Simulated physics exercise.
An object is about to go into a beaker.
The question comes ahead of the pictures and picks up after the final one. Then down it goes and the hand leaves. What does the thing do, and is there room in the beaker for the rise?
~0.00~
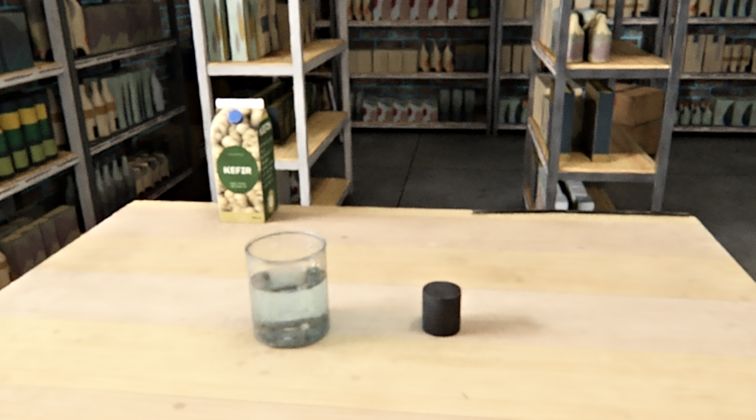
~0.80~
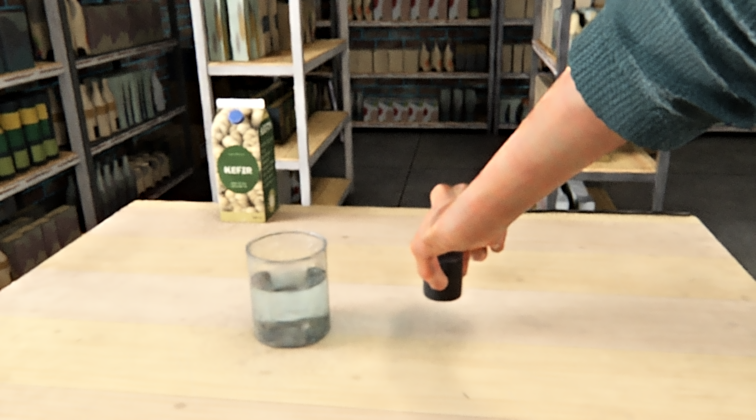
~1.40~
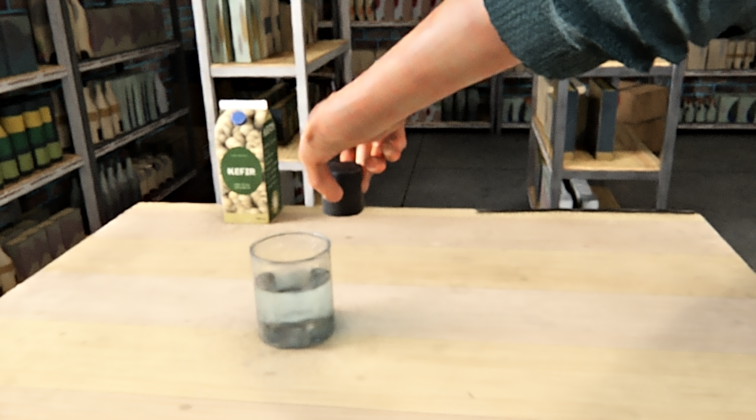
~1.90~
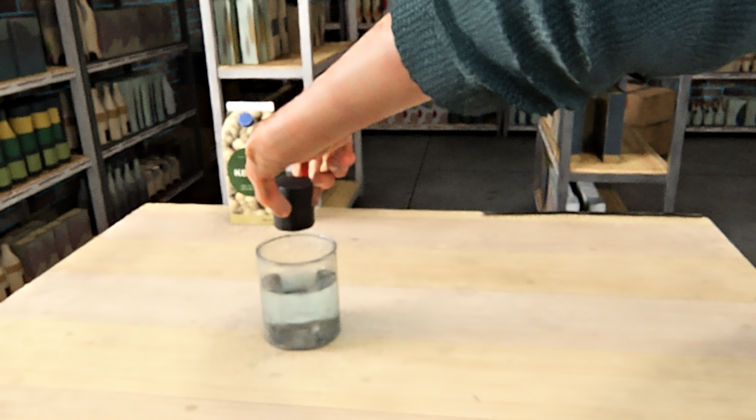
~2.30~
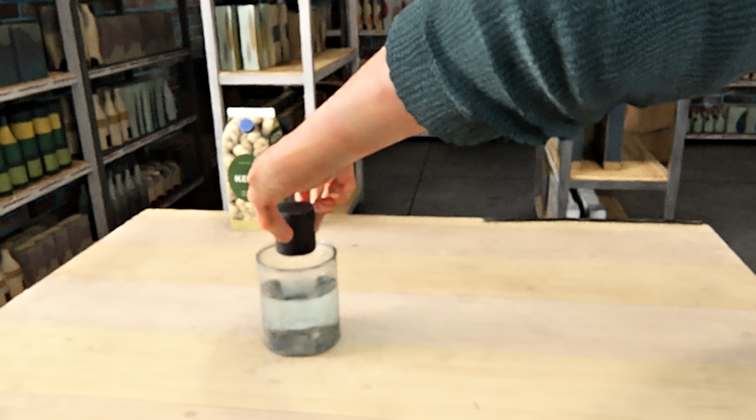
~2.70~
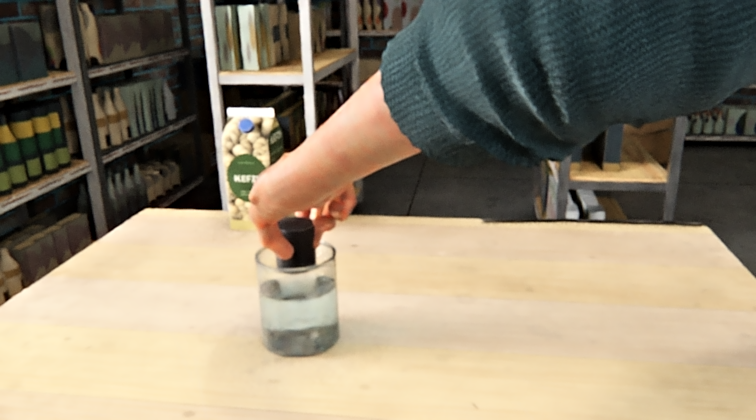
Put in the water, the thing drops down, and the beaker does not spill.
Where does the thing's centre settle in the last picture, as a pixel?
(300, 316), roughly.
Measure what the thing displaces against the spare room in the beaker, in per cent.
Around 40 percent.
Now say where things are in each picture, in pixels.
The iron weight lies on the top at (441, 308); beaker (289, 287) about two thirds full, in the first frame.
A hand picks up the iron weight at (443, 274); beaker about two thirds full, surface at (289, 276), in the second frame.
The iron weight is carried over at (342, 189); beaker (294, 288) about two thirds full, in the third frame.
The iron weight is above the beaker at (293, 203); beaker about two thirds full, surface at (299, 279), in the fourth frame.
The iron weight comes down at (295, 228); beaker (300, 295) about two thirds full, in the fifth frame.
The iron weight is just over the surface at (295, 245); beaker about two thirds full, surface at (298, 285), in the sixth frame.
After 3.0 s, the iron weight enters the water; the beaker is about two thirds full.
After 3.4 s, the iron weight goes on down; the beaker is about three quarters full.
After 5.0 s, the iron weight rests at the bottom; the beaker is about three quarters full; none went over.
